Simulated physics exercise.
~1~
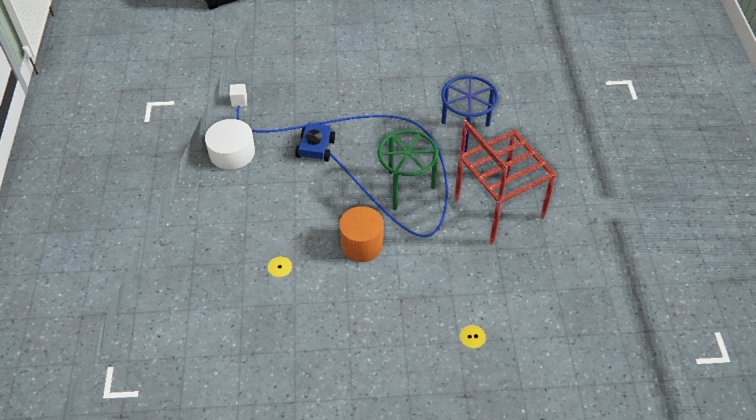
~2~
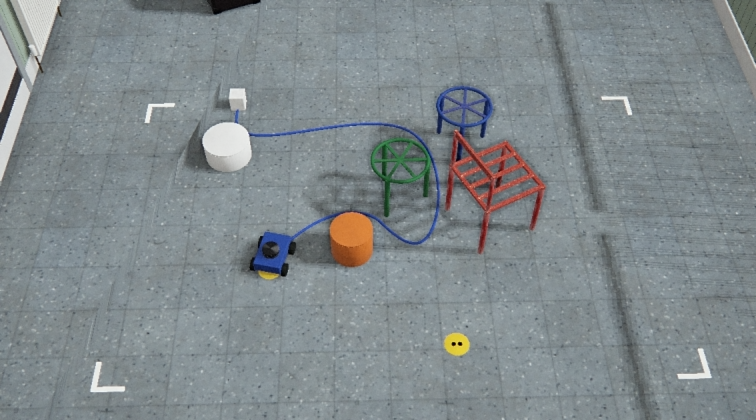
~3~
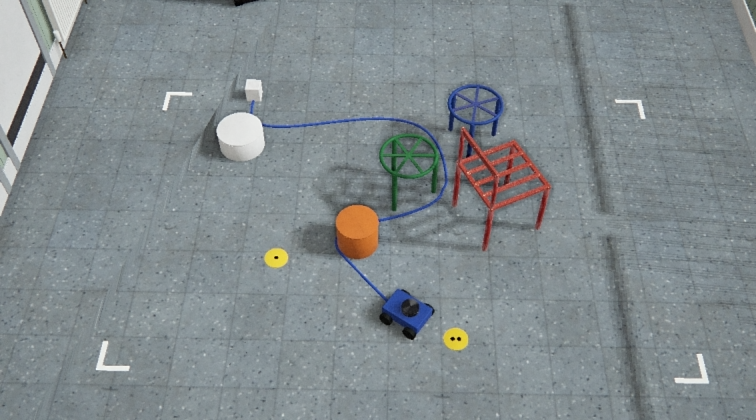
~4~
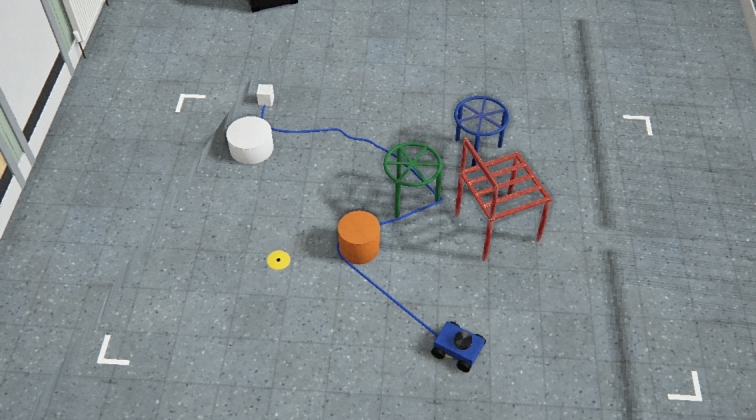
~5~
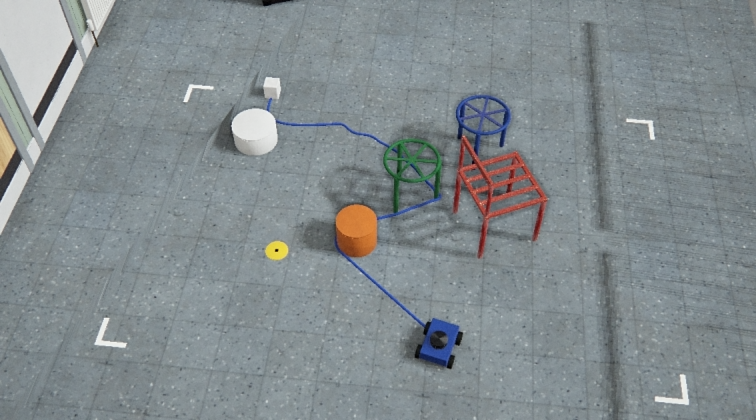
We see a small blue cart trailing a blue lead among tubs, stools and a red chair, driving to one yellow mark, then right and down to another, drawing the lead around the orange tub; it stops there, the furniture still in place and the lead slack near its fixed end.
